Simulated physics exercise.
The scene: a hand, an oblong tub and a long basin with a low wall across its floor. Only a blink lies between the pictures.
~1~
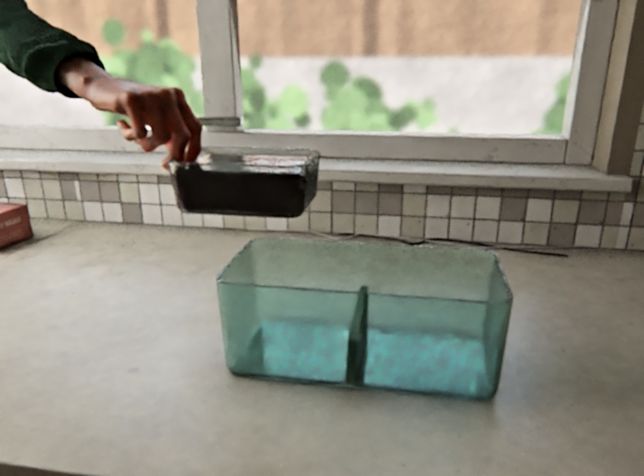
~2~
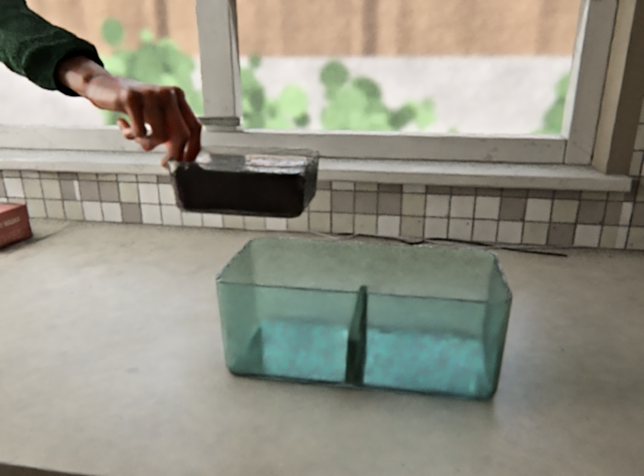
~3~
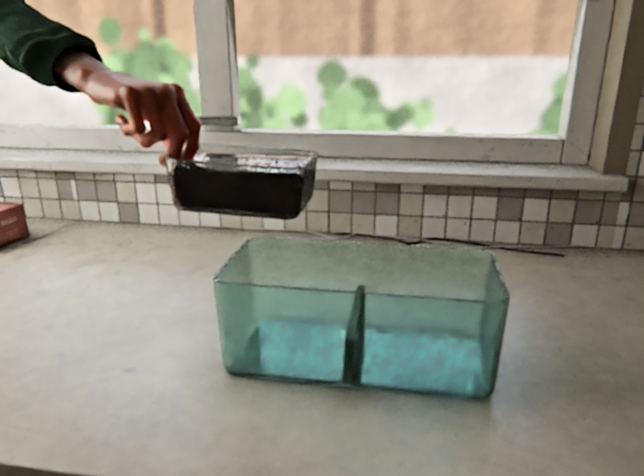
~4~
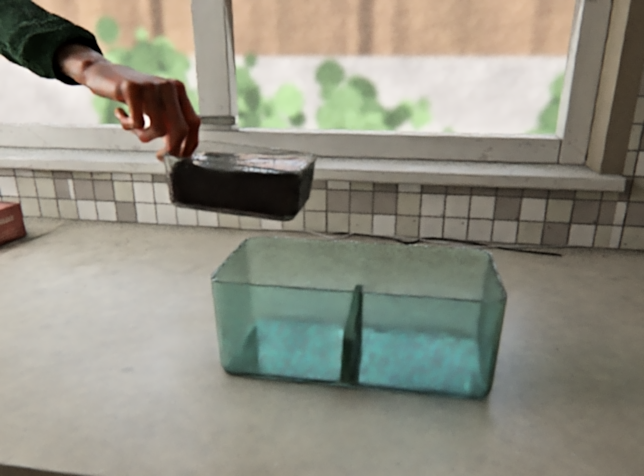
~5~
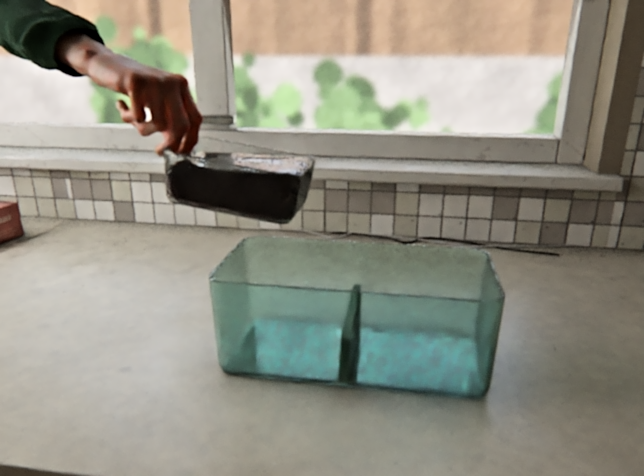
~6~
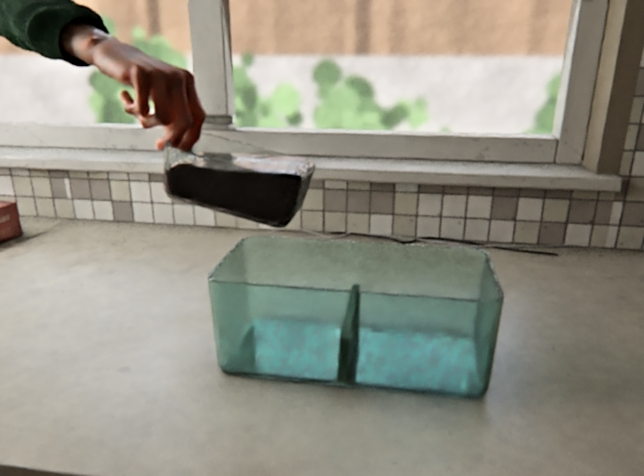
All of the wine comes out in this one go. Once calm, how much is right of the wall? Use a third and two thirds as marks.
In the end from a third to two thirds is right of the wall.
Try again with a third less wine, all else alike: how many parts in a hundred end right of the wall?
About 30 per cent.
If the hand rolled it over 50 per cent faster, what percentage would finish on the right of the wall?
It comes to 55 per cent or so.
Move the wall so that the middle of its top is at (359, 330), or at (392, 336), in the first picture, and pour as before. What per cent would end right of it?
In turn 60 and 20 in a hundred.
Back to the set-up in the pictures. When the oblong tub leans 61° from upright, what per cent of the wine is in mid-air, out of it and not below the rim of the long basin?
Some 25 per cent.
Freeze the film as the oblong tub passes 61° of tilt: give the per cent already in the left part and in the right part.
The left part 10 per cent, the right part 35.
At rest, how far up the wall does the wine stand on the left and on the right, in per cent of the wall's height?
The left part 20 per cent, the right part 30.
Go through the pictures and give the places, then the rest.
Tilt 0°; pouring edge (313, 159); surface from (189, 161) to (312, 165); the long basin's rim runs from (235, 259) to (503, 276); the wall's top is at (359, 311), in the first picture.
Tilt 1°; pouring edge (313, 160); surface from (188, 161) to (311, 165), in the second picture.
Tilt 2°; pouring edge (311, 162); surface from (186, 160) to (309, 166), in the third picture.
Tilt 5°; pouring edge (310, 164); surface from (185, 159) to (308, 166), in the fourth picture.
Tilt 9°; pouring edge (309, 168); surface from (183, 158) to (308, 166), in the fifth picture.
Tilt 13°; pouring edge (308, 174); surface from (183, 159) to (310, 169); 2 per cent is over the edge, in the sixth picture.
A moment on, the oblong tub is tipped part way and 29 per cent is still to pour, 9 is left of the wall and 36 right of it.
Next, the oblong tub is tipped on its side and 6 per cent is still to pour, 34 is left of the wall and 58 right of it.
Then the oblong tub is tipped right over and 0 per cent is still to pour, 41 is left of the wall and 58 right of it.
Later the oblong tub is tipped right over and 0 per cent is still to pour, 41 is left of the wall and 58 right of it.
At rest 41 per cent lies left of the wall, 58 right of it and 1 outside.
